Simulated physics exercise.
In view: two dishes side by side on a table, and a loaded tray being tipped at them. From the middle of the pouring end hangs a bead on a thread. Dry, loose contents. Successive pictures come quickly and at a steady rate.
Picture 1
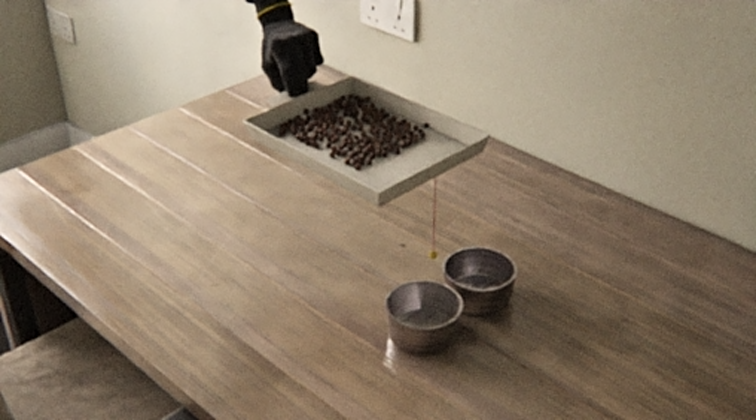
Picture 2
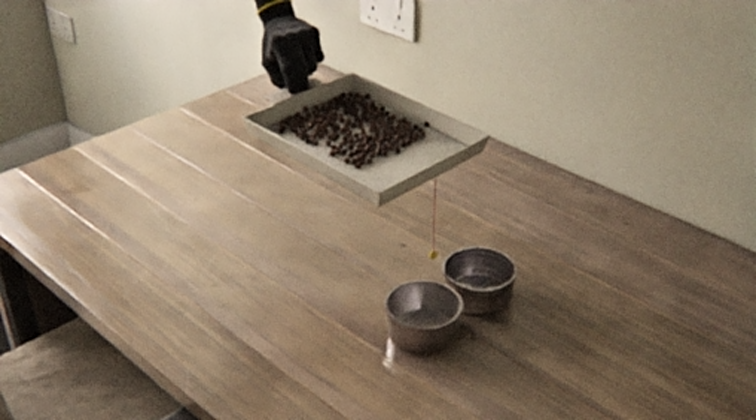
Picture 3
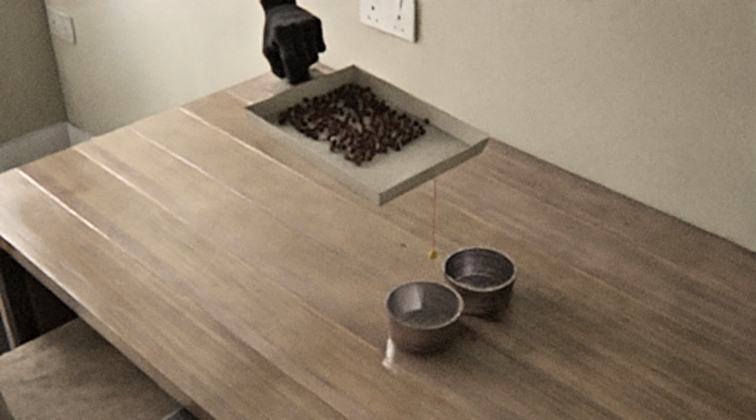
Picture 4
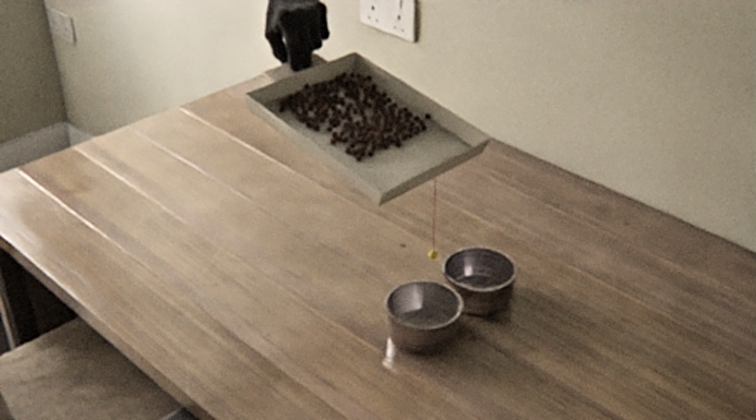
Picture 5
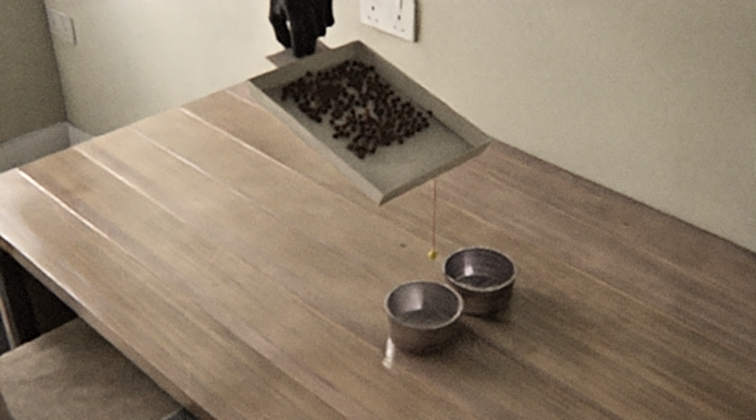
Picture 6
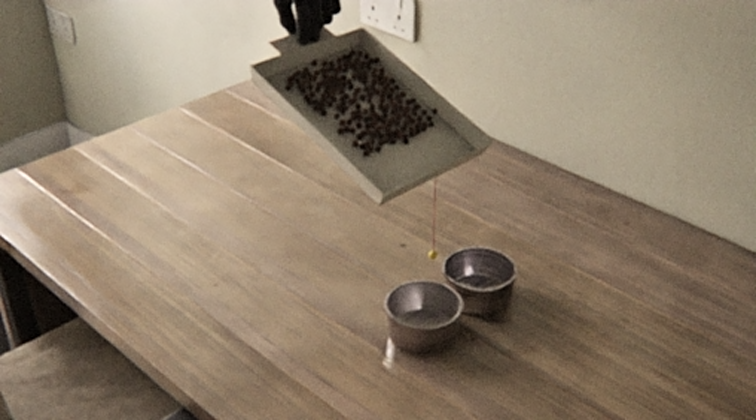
On a wooden table, a black-gloved hand raising the back of a tray, small dark berries shifting slightly above two dishes.
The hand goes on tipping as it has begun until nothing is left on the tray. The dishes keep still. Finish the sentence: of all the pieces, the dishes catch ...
... most of them.
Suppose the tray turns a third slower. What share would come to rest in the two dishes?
Close to 70 in a hundred.
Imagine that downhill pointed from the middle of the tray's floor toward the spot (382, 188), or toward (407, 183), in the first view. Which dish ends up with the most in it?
1: The dish to the left. 2: The dish to the left.
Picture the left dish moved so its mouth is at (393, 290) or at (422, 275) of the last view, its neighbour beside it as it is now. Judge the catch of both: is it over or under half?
The pair would catch the lesser share the first time and the lesser share the second time.
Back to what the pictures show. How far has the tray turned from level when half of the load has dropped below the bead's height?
Somewhere near 110 degrees, I'd say.
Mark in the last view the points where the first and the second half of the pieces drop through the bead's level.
(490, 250) first, (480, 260) later.
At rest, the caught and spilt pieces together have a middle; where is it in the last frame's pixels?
About pixel (481, 294).
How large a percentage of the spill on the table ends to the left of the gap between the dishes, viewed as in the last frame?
Around 10 per cent, give or take.
Shortly afterwards, tray tipped steeply; the bulk on the tray; a little in the air.
Next, tray tipped right over; near half on the tray; only a few in the left dish; a little in the right dish; a little outside both; near a quarter in the air.
Some moments later, tray tipped past a quarter turn; a little in the left dish; near half in the right dish; near a third outside both.
In the end, tray tipped past a quarter turn; a little in the left dish; near half in the right dish; near a third outside both.
